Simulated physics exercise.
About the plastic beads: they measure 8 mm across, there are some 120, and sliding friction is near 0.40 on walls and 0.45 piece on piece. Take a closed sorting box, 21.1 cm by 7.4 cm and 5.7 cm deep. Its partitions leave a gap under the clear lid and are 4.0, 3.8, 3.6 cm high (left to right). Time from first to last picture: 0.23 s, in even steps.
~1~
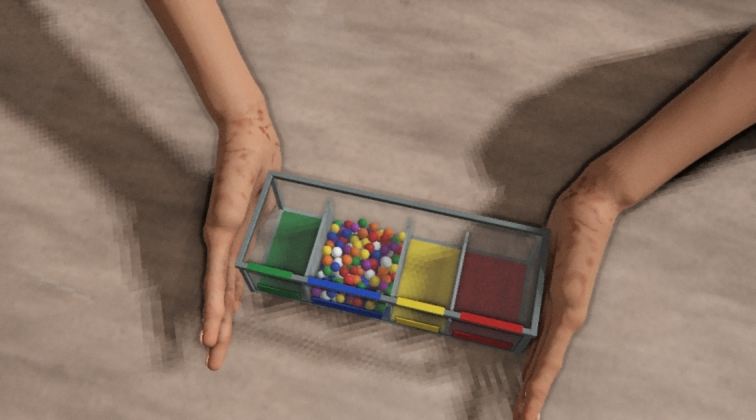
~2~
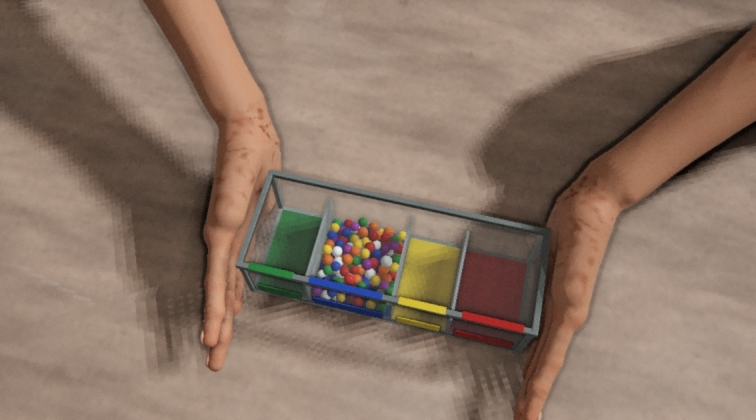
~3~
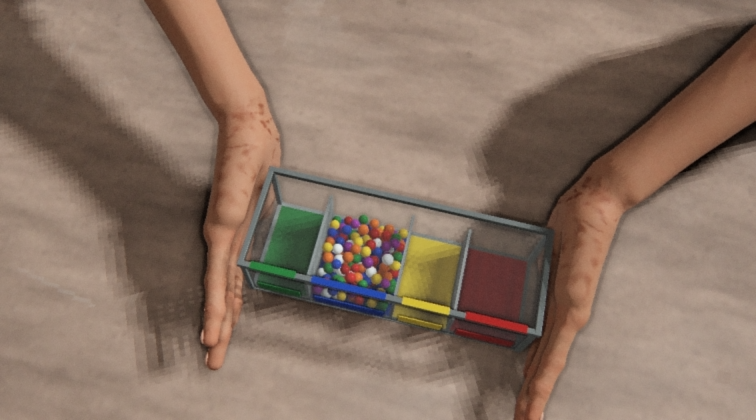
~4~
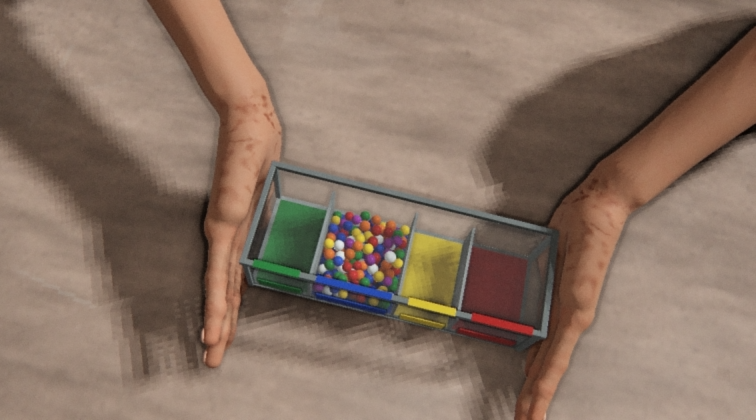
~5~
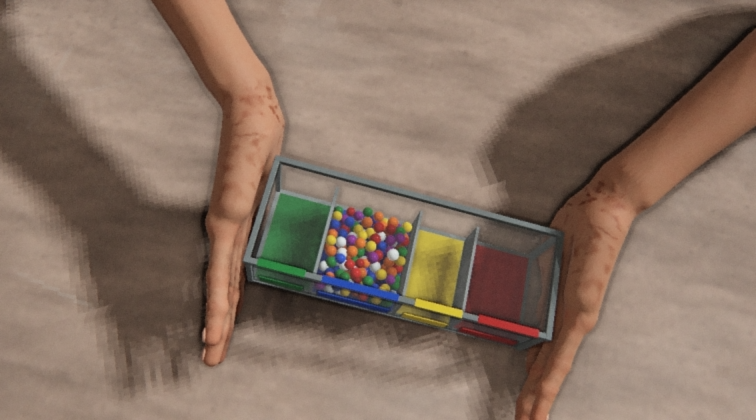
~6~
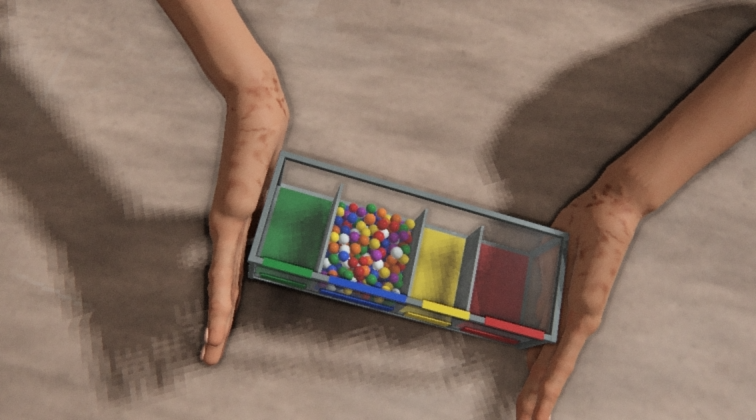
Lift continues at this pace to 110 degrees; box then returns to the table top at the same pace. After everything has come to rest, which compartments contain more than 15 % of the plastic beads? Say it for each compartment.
Outcome: Red: Passes the mark; blue: Passes the mark; green: Misses the mark; yellow: Misses the mark.
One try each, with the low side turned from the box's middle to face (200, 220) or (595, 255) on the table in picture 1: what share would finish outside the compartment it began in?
Near 40 and 55 percent, in that order.
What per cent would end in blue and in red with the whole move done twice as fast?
Blue 35 %, red 55 %.
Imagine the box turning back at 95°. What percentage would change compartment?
About 60 per cent.
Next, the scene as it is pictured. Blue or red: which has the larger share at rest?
That would be the red compartment.
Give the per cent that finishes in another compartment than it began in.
70 per cent, roughly.
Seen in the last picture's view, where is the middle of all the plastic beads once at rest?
Close to pixel (480, 309).
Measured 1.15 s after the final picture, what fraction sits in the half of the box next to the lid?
Estimate: Near 70 per cent.
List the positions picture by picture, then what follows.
Box tilt 0 degrees, front corners at (242, 263) and (530, 330); blue 100 %, in the first picture.
Box tilt 1 degrees, front corners at (243, 263) and (532, 330), in the second picture.
Box tilt 3 degrees, front corners at (244, 262) and (535, 330), in the third picture.
Box tilt 7 degrees, front corners at (246, 260) and (540, 332), lowest corner right front, in the fourth picture.
Box tilt 10 degrees, front corners at (250, 258) and (545, 334), lowest corner right front, in the fifth picture.
Box tilt 14 degrees, front corners at (255, 257) and (550, 336), lowest corner right front; blue 100 %, in the sixth picture.
Then, 1.15 s after the last picture, tilt 110 degrees; red 15 %, blue 65 %, yellow 20 %.
Then, 1.91 s after the last picture, tilt 51 degrees; red 65 %, blue 30 %.
Then, 2.70 s after the last picture, tilt 0 degrees; red 65 %, blue 30 %, yellow 5 %.
In the end, red 65 %, blue 30 %, green 0 %, yellow 5 %.
